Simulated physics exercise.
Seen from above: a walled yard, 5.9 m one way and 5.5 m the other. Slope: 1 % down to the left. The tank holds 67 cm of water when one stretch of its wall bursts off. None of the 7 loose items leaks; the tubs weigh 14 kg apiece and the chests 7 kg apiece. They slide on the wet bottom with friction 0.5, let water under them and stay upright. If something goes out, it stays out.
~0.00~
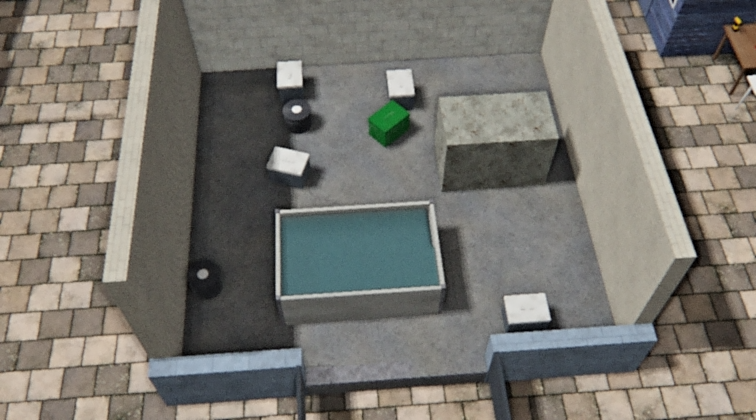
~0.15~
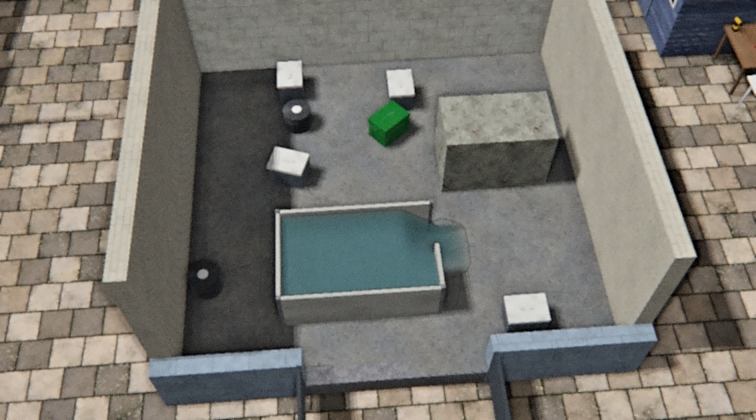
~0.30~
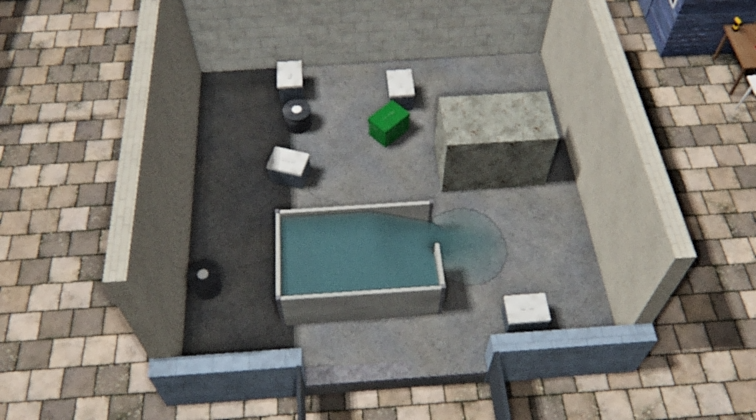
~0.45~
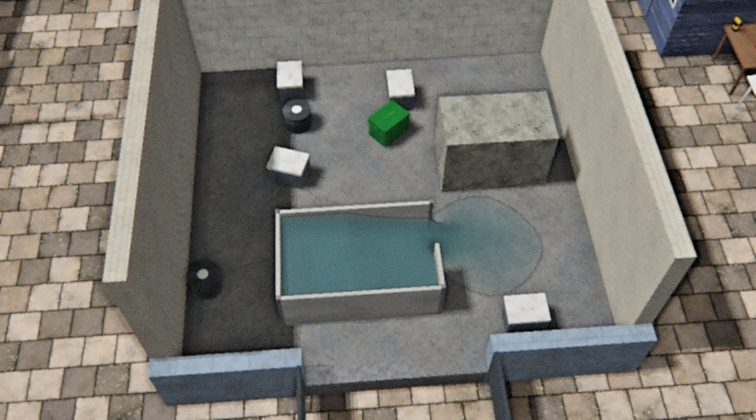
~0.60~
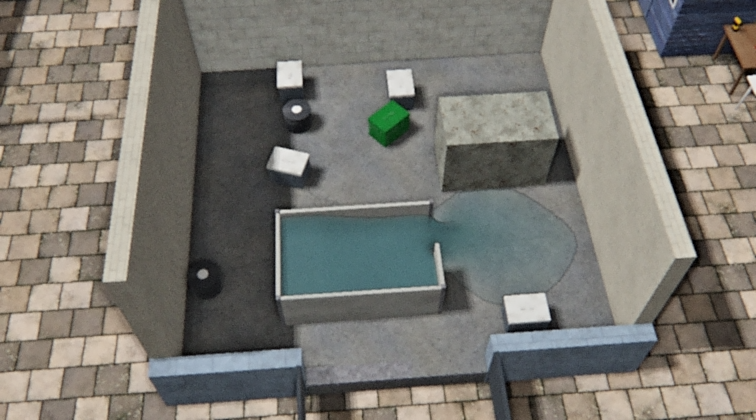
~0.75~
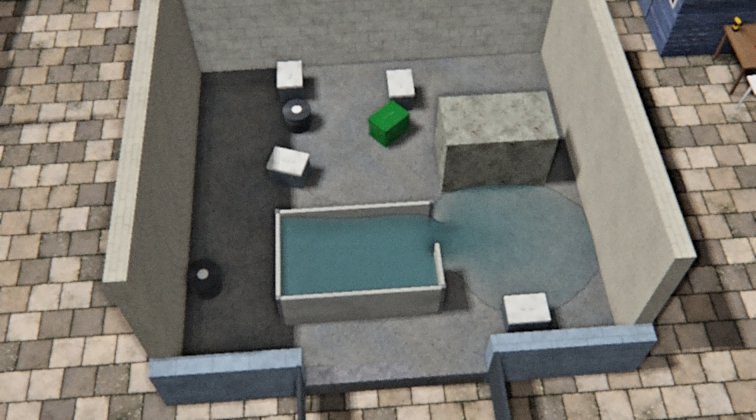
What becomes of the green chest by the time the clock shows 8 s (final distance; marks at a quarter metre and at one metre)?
My guess: The green chest is left almost unmoved.
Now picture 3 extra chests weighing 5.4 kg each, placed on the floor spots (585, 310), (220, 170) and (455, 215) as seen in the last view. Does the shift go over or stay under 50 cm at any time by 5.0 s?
Listed order gives above the limit, within the limit, above the limit.
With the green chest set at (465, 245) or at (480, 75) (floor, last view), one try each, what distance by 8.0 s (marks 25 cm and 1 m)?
Well, the first time it covers a big distance, and the second time it covers a big distance.
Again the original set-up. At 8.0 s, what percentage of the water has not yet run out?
92 % or so.
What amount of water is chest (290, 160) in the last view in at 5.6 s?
0 cm.
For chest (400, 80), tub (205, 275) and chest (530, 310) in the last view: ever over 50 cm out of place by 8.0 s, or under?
In sequence - crossed the line; stayed below the line; crossed the line.
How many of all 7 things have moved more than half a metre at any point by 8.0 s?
Counting them up, I find 3.
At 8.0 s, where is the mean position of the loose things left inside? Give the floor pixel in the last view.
Mean floor pixel: About (291, 158).
After 1.6 s the green chest is near (389, 116), 0.0 m from its start, aground; 0 of 7 are out; 0 afloat.
After 3.6 s the green chest is near (389, 116), 0.0 m from its start, aground; 0 of 7 are out; 0 afloat.
After 5.6 s the green chest is near (389, 116), 0.0 m from its start, aground; 1 of 7 are out; 0 afloat.
After 8.0 s the green chest is near (388, 117), 0.0 m from its start, aground; 1 of 7 are out; 1 afloat.
